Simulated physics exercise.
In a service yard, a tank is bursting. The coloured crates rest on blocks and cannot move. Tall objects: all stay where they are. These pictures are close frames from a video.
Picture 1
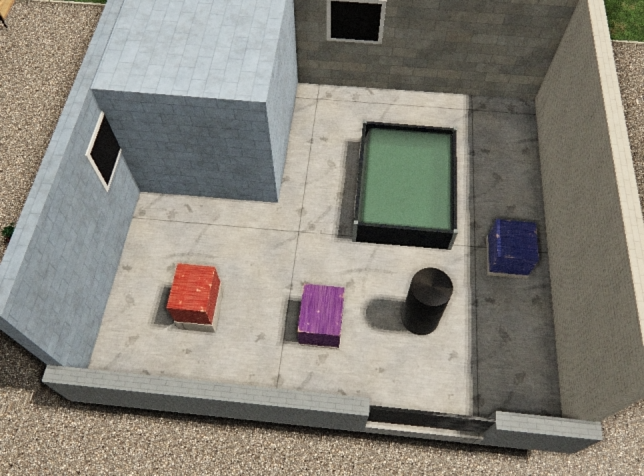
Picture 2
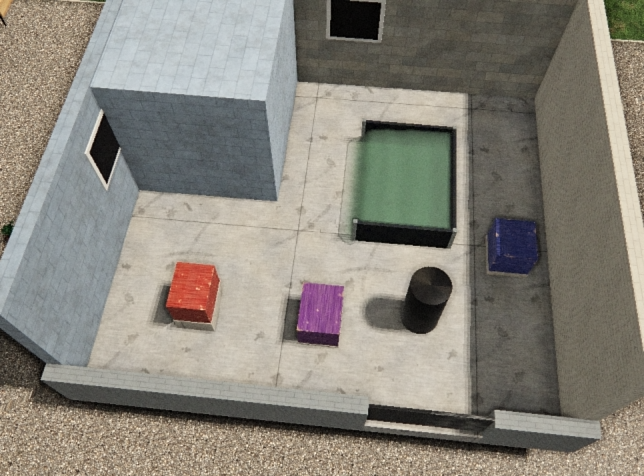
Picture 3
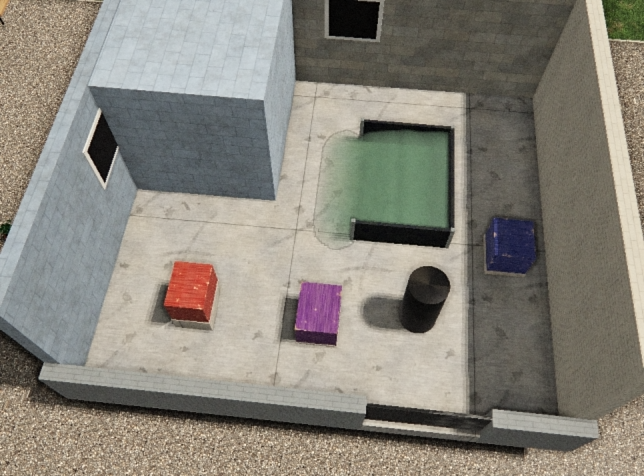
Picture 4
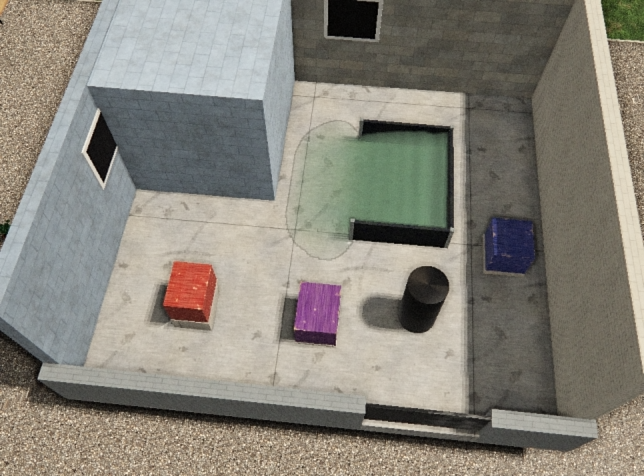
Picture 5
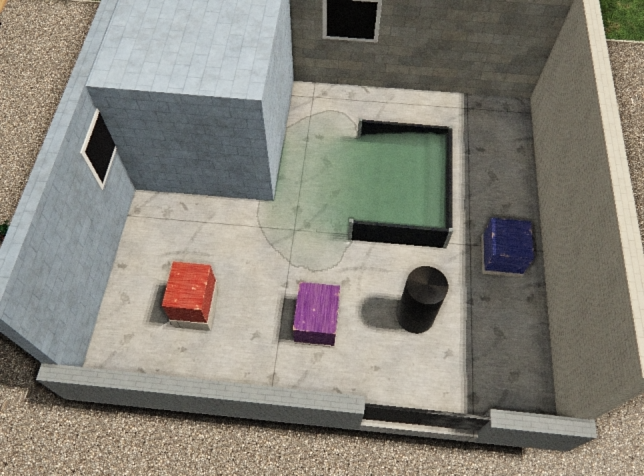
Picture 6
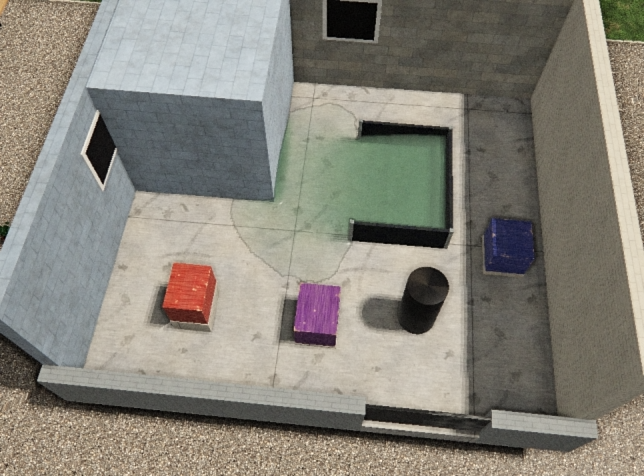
Green water pours from the tank's open left side and spreads across the pale yard floor.
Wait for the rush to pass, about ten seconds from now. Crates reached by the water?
Purple crate reached, red crate not reached, blue crate not reached.
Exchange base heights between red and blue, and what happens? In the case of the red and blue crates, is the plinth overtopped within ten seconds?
Red crate: Flooded; blue crate: Untouched.
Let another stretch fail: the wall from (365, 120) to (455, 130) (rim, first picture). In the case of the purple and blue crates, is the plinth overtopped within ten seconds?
Observed: Purple is doused; blue is doused.
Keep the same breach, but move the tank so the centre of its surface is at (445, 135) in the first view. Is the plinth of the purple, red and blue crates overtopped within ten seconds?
Purple flooded, red untouched, blue untouched.
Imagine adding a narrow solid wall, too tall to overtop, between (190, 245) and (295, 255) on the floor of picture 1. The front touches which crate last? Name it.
I'd pick the blue crate.
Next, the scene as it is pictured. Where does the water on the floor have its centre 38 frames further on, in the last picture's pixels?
The centre of mass sits at about (310, 225).
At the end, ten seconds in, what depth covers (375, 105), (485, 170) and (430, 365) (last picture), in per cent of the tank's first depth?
The three come to near 8, 6 and 8 per cent respectively.
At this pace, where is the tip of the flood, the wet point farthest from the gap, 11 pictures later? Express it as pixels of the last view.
Somewhere around (100, 314).
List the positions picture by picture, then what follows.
The first picture shows still water in the tank at (407, 177).
In the second picture, water pours out at (360, 183) and has run to (348, 239).
In the third picture, the front is at (331, 243), out from the gap at (358, 183).
In the fourth picture, the front is at (315, 251), out from the gap at (358, 183).
In the fifth picture, the front is at (279, 245), out from the gap at (356, 183).
In the sixth picture, the front is at (238, 221), out from the gap at (357, 184).
A moment on, water covers 25 % of the floor; the purple crate water round its plinth, the red crate water round its plinth, the blue crate not reached.
Next, water covers 35 % of the floor; the purple crate water round its plinth, the red crate water round its plinth, the blue crate not reached.
Then, water covers 55 % of the floor; the purple crate water round its plinth, the red crate water round its plinth, the blue crate not reached.
Later, water covers 75 % of the floor; the purple crate water round its plinth, the red crate water round its plinth, the blue crate water round its plinth.
In the end, water covers 100 % of the floor; the purple crate was topped, the red crate stayed above the water, the blue crate stayed above the water.
